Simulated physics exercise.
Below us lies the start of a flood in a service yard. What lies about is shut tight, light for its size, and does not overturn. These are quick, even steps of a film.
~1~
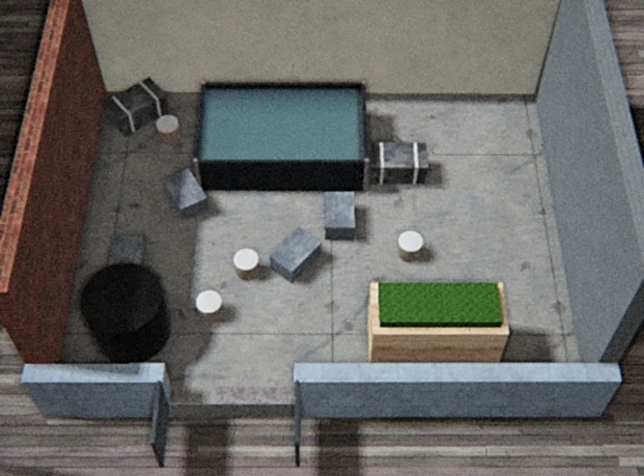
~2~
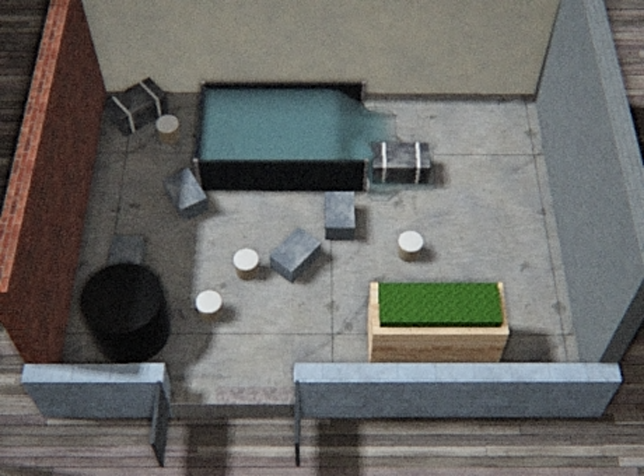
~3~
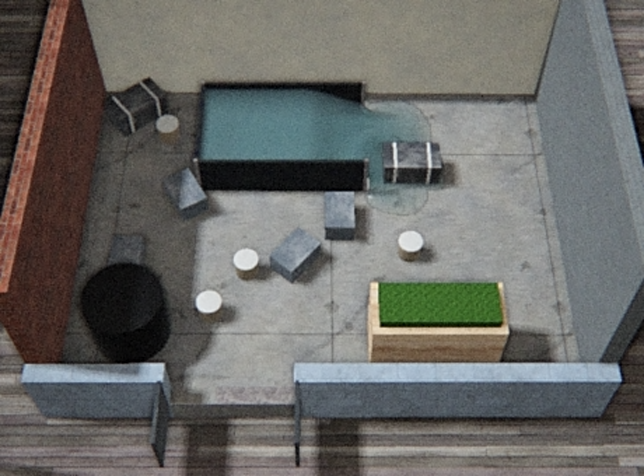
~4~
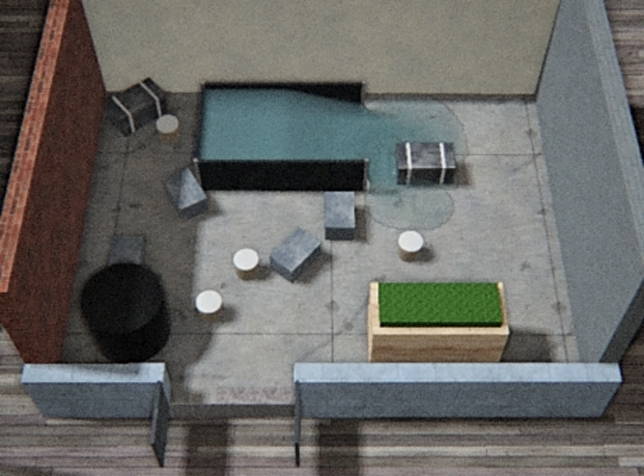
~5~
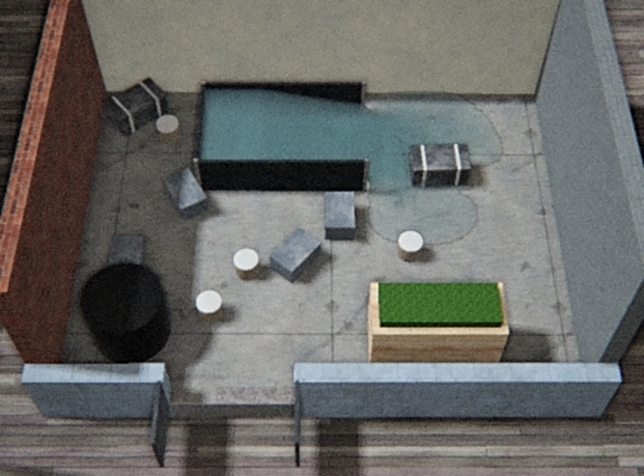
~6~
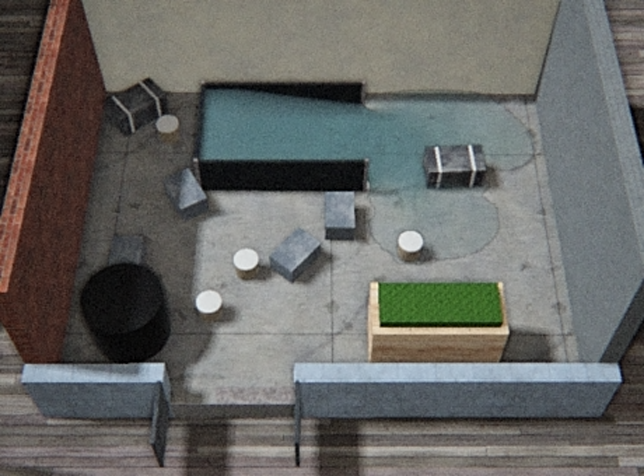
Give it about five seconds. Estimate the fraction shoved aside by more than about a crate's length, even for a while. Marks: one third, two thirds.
Share: Less than a third.
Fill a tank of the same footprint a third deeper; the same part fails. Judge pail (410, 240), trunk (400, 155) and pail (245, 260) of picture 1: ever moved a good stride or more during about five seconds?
One after the other: Yes, shifted that much, never so far.
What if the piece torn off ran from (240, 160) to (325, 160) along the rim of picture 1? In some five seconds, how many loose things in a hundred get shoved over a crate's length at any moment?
Roughly 30 per cent.
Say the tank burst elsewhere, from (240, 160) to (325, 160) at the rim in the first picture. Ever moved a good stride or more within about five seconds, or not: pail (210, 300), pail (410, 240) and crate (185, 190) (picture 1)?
In turn: Shifted that much, no, less than that.
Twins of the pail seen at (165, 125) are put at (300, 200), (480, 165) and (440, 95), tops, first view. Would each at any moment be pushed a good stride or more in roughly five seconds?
In turn: Never so far, shifted that much, that far or more.
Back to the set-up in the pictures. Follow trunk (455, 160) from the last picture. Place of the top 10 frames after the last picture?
At about (528, 189).
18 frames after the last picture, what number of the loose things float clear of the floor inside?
It comes to 1.
A moment on, 1 of 10 are well off their spots; 0 afloat.
Next, 1 of 10 are well off their spots; 0 afloat.
Later, 1 of 10 are well off their spots; 1 afloat.
In the end, 1 of 10 are well off their spots, and 1 have been at some point; 1 afloat.
